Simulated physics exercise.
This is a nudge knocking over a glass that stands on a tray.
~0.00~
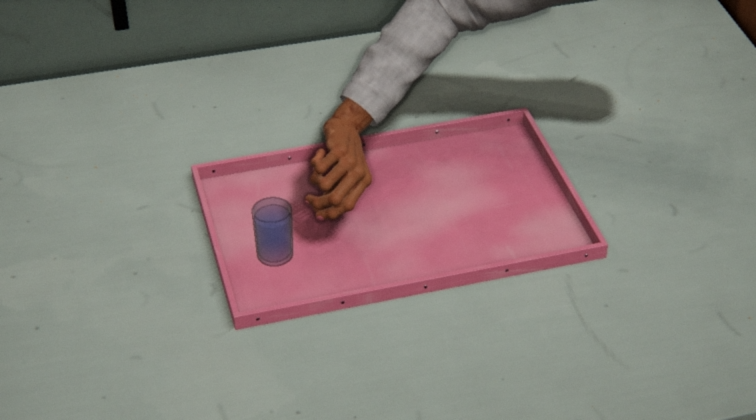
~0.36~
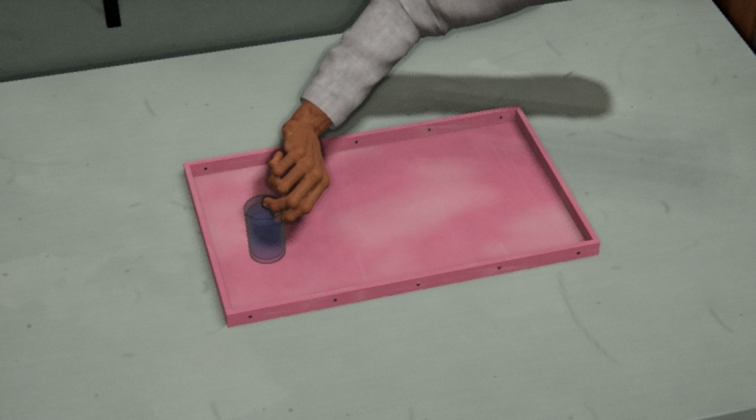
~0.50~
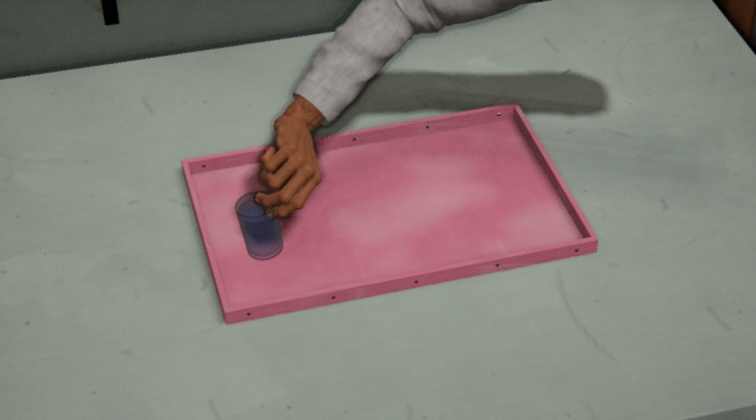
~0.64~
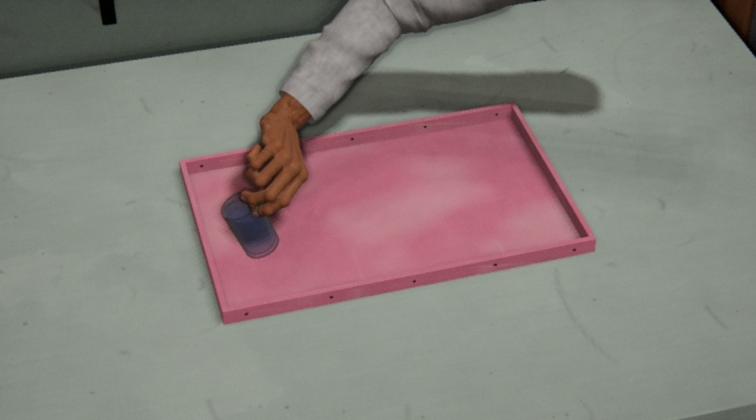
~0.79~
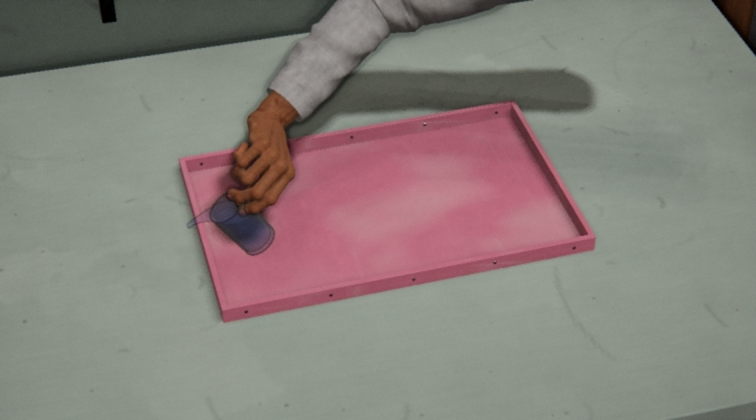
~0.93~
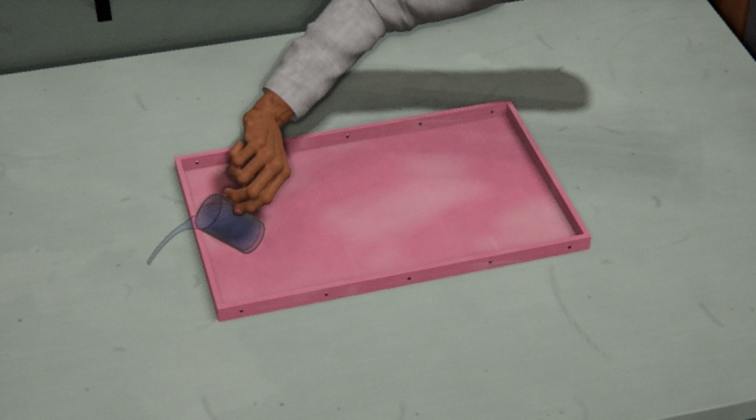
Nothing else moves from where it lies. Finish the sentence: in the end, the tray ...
... lets some of it escape.
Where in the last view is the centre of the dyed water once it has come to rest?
The centre comes to rest around (15, 286).
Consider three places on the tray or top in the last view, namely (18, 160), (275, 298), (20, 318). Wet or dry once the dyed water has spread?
The first is untouched; the next not reached; the last soaked.
Around 1.5 s, the glass lies across the rim; the puddle covers about as much as a plate; it has landed past the rim.
Around 2.3 s, the puddle covers about as much as a tray; it has landed past the rim.
Around 3.6 s, the puddle covers about as much as a tray; it has landed past the rim.
